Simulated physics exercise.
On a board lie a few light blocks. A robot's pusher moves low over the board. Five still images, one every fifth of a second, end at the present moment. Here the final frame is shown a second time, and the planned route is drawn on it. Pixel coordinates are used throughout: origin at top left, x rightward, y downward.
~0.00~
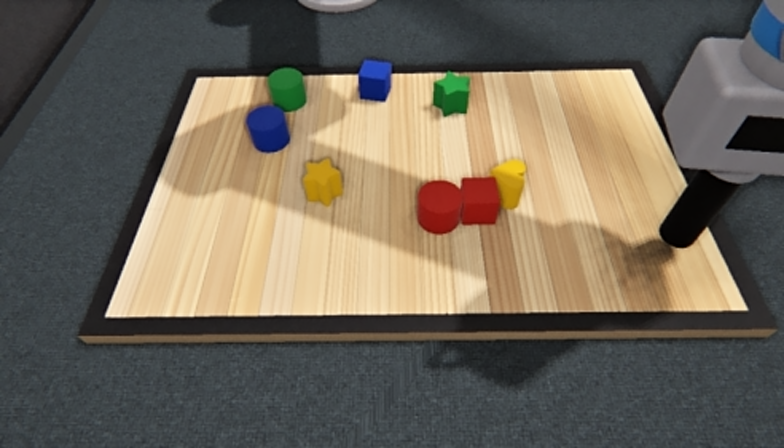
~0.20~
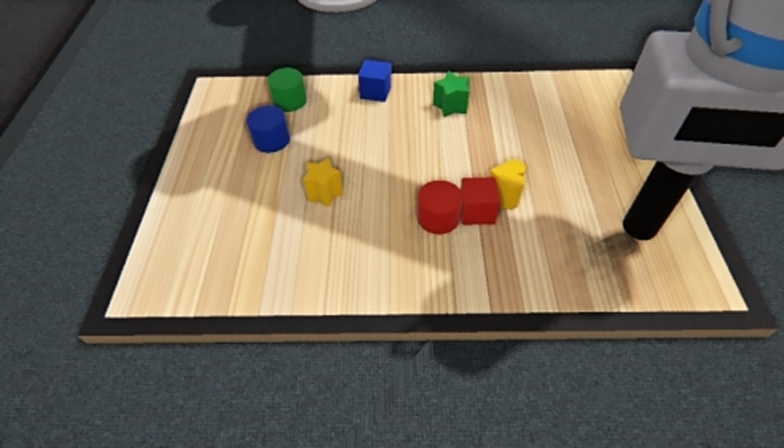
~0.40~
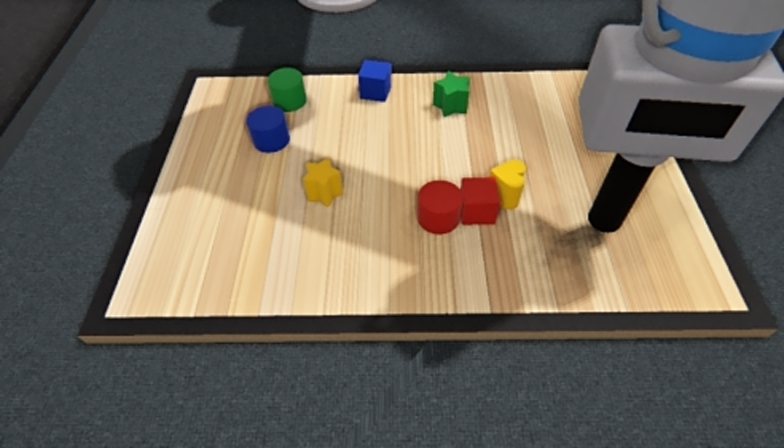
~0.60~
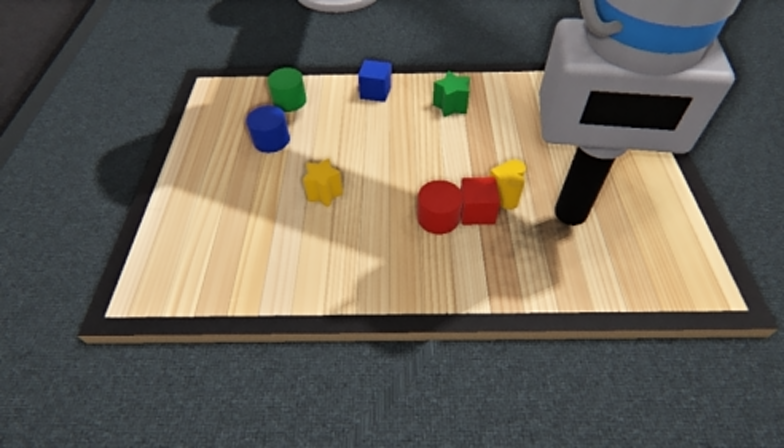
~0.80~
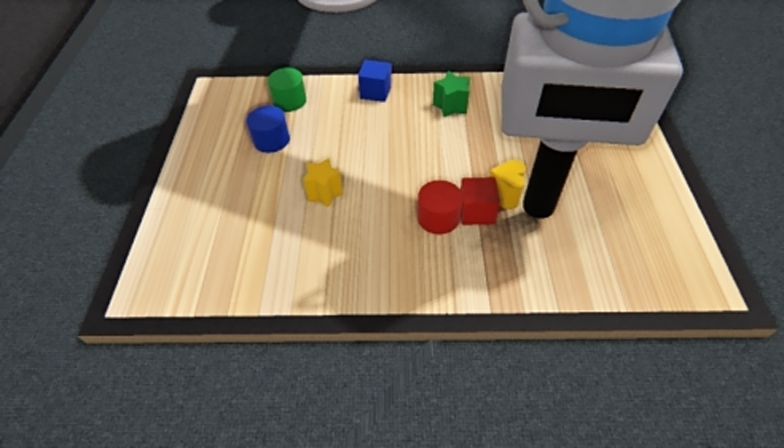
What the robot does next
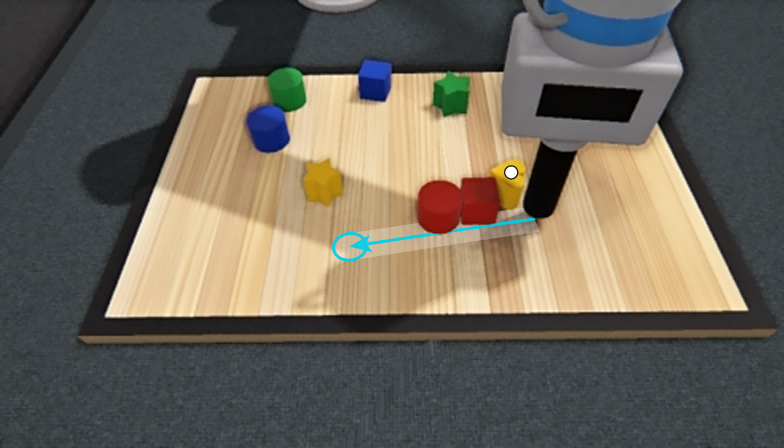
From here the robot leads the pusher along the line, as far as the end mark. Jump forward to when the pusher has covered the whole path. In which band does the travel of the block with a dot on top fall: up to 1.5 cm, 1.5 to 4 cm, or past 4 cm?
The block winds up within 1.5 cm of where it is now.
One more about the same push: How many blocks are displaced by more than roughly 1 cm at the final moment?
Two blocks, no more.
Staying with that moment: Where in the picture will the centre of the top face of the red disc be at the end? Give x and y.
By then it is at (402, 187).
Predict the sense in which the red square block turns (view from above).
It twists clockwise.
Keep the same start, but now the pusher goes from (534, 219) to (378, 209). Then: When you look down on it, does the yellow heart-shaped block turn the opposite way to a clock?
No, it doesn't check out.
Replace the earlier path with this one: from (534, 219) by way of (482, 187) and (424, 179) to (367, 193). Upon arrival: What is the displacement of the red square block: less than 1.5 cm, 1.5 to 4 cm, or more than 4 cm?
Covers 1.5 to 4 cm.
Path on the board, from (534, 219) directly to (350, 247); the dot is on the yellow heart-shaped block.
What follows on the original path. One third of the way, pusher (475, 217); red disc (413, 189); red square block (456, 184), turned 60° clockwise.
Two thirds of the way, pusher (412, 226); red disc (402, 187); red square block (452, 183), turned 80° clockwise.
At the end, pusher (348, 236); red disc (402, 187); red square block (452, 183), turned 80° clockwise; yellow heart-shaped block in place.
